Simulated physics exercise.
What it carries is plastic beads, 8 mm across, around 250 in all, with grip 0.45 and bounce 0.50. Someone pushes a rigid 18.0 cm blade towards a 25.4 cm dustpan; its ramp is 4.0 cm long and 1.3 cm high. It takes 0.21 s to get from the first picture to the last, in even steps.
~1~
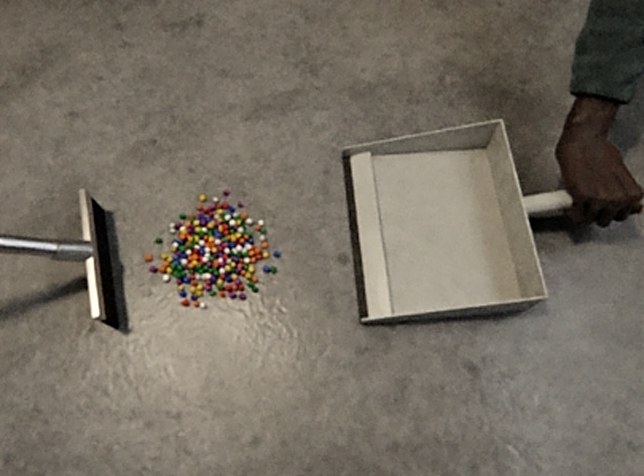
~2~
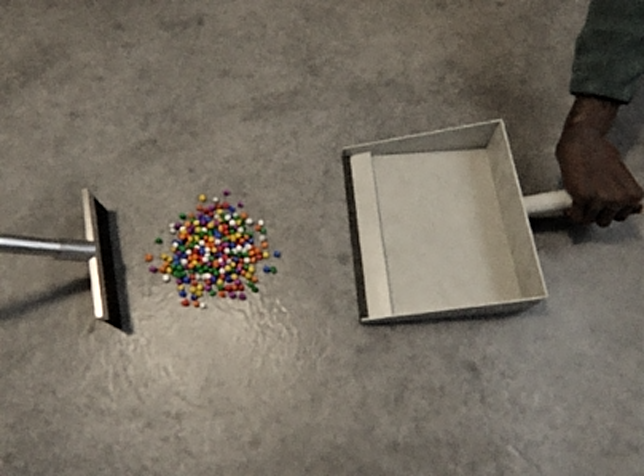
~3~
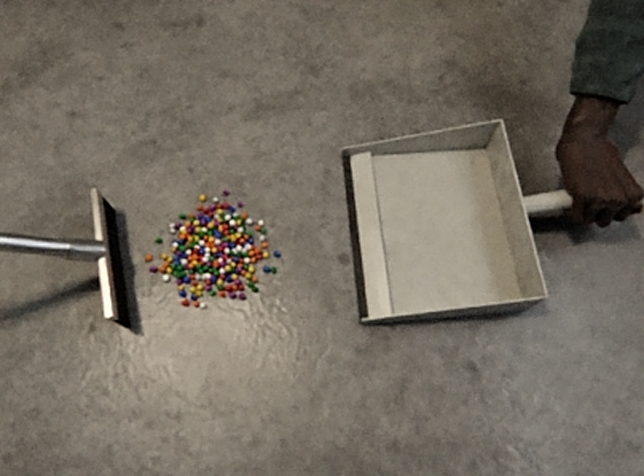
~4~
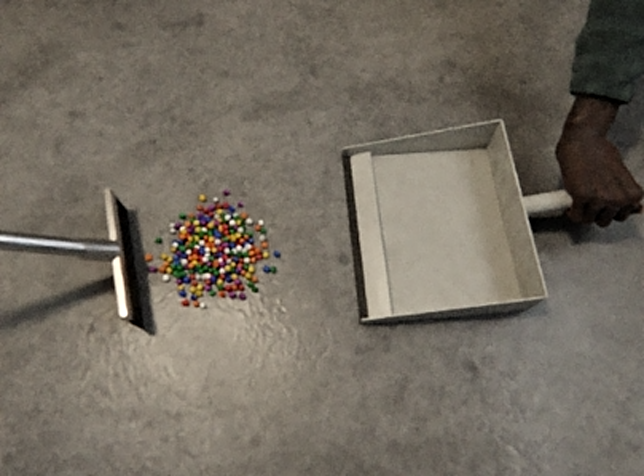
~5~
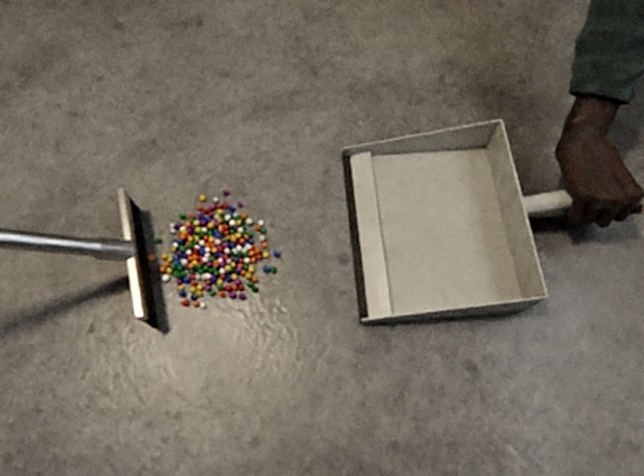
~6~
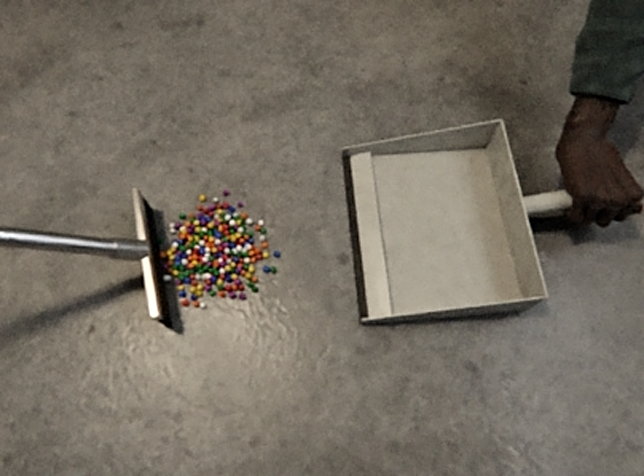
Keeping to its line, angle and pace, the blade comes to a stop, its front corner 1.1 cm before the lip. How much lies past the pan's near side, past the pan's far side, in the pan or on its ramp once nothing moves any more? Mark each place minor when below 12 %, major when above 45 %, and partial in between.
Near side - minor; far side - minor; pan - partial.
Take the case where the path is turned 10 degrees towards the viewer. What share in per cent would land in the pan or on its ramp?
That gives near 10 in a hundred.
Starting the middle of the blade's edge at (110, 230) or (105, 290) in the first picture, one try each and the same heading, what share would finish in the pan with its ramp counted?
The two tries give about 25 % and about 10 %.
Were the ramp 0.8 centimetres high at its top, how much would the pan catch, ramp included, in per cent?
It would be roughly 25 percent.
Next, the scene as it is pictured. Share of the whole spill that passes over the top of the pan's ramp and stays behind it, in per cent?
Estimate: Near 0 per cent of all.
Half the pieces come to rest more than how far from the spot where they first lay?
That distance is close to 18 cm.
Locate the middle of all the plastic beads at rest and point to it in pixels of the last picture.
About (343, 229).
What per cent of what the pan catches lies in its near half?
80 per cent.
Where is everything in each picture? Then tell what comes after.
In the first frame, blade from (100, 317) to (86, 195), moved 0.0 cm, 0 of the pieces shifted so far; middle of the pieces at (212, 250); pan at (442, 228).
In the second frame, blade from (103, 317) to (89, 195), moved 0.4 cm, 0 of the pieces shifted so far; middle of the pieces at (212, 250).
In the third frame, blade from (112, 317) to (97, 195), moved 1.5 cm, 0 of the pieces shifted so far; middle of the pieces at (212, 250).
In the fourth frame, blade from (127, 316) to (110, 195), moved 3.3 cm, 0 of the pieces shifted so far; middle of the pieces at (212, 250).
In the fifth frame, blade from (142, 316) to (124, 195), moved 5.2 cm, 0 of the pieces shifted so far; middle of the pieces at (212, 250).
In the sixth frame, blade from (157, 316) to (138, 195), moved 7.0 cm, 9 of the pieces shifted so far; middle of the pieces at (212, 250); pan at (442, 228).
Then, 0.27 s after the last picture, middle of the blade 15 cm from the lip; 0 % over the lip, far side 0 %, near side 0 %.
Then, 0.45 s after the last picture, middle of the blade 7 cm from the lip; 0 % over the lip, far side 0 %, near side 0 %.
Then, 0.75 s after the last picture, middle of the blade 3 cm from the lip; 20 % over the lip, far side 5 %, near side 5 %.
In the end, near side 5 %, far side 5 %, pan 20 %, in front of the lip or behind the blade 75 %.
